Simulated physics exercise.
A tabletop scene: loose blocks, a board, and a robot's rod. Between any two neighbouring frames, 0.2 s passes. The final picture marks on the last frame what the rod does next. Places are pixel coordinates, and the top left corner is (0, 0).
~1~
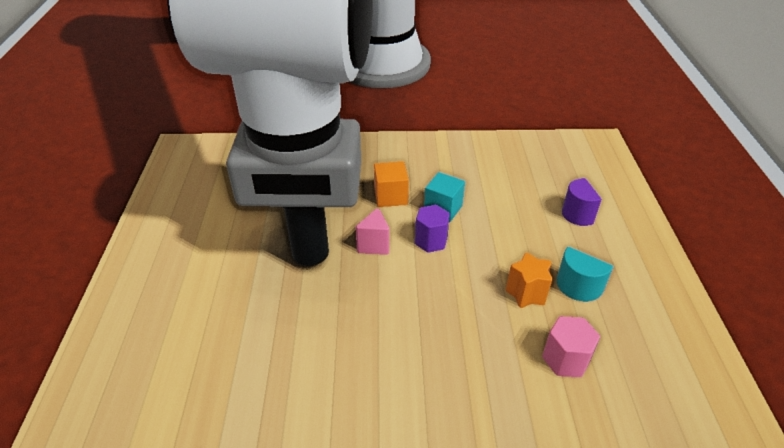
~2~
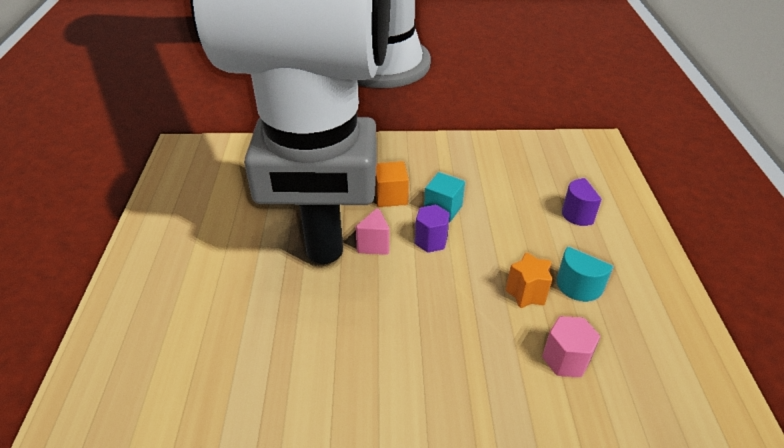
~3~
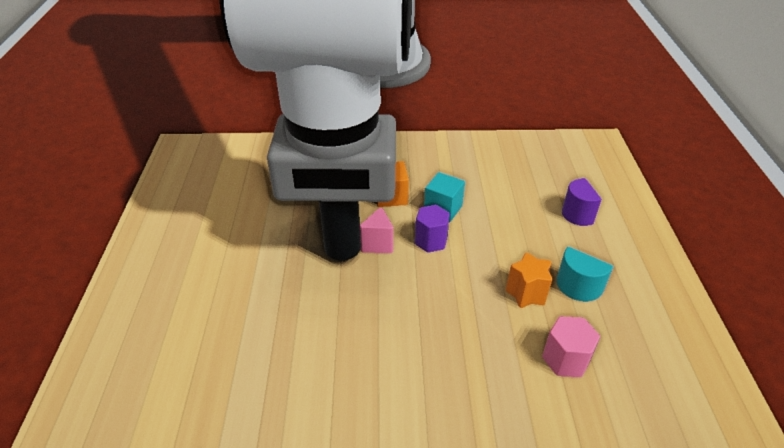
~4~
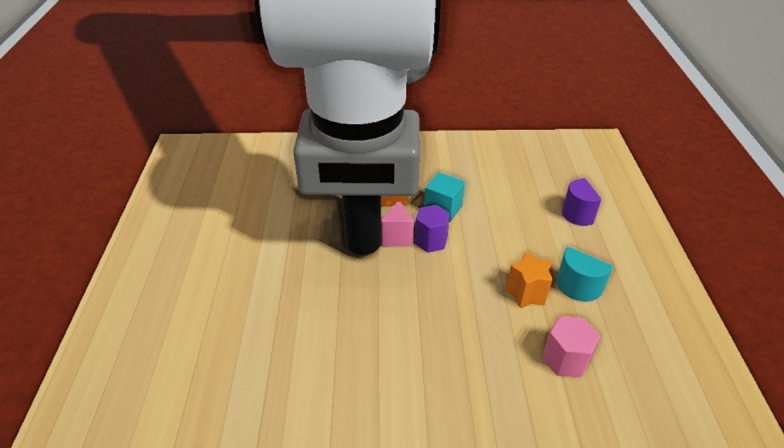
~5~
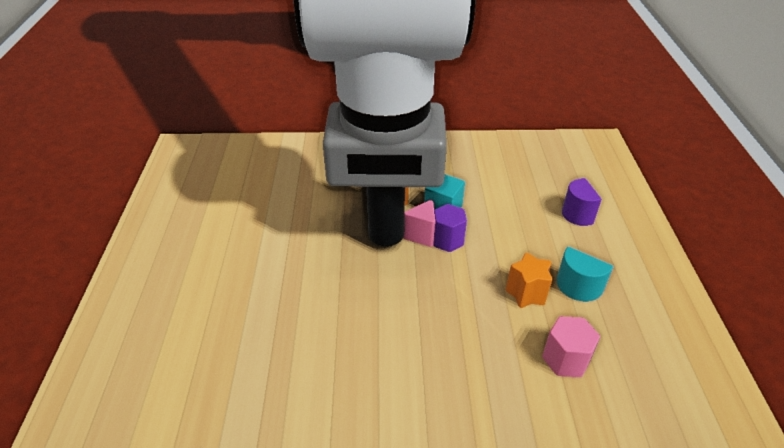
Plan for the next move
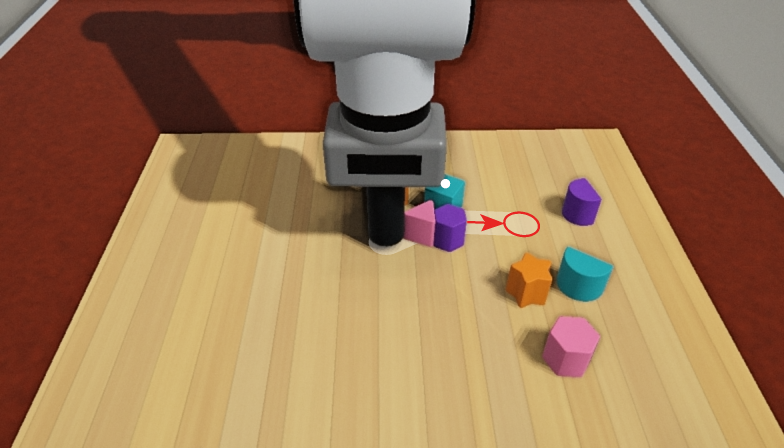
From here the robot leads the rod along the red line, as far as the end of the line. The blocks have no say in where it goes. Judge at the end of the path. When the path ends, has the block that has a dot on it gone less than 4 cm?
Yes
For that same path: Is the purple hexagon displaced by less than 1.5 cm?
No, that is not how it ends up.
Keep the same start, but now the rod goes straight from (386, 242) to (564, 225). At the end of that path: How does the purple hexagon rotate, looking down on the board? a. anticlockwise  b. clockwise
My answer is option b.
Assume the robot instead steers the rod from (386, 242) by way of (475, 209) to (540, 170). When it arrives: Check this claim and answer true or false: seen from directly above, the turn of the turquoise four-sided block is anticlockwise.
The claim holds.
The line goes from (386, 242) by way of (428, 225) and (474, 222) to (522, 224); the dot is on the turquoise four-sided block.
What follows on the original path. One third of the way, rod at (429, 217); pink triangular block at (462, 203), turned 50° clockwise; turquoise four-sided block at (448, 182); purple hexagon at (479, 218), turned 50° clockwise.
Two thirds of the way, rod at (476, 215); pink triangular block at (507, 203), turned 95° clockwise; turquoise four-sided block at (458, 175), turned 25° anticlockwise; purple hexagon at (485, 221), turned 75° clockwise.
At the end, rod at (523, 217); orange four-sided block unmoved; pink triangular block at (556, 206), turned 95° clockwise; turquoise four-sided block at (458, 175), turned 25° anticlockwise; purple hexagon at (485, 221), turned 75° clockwise; purple half-round block unmoved.
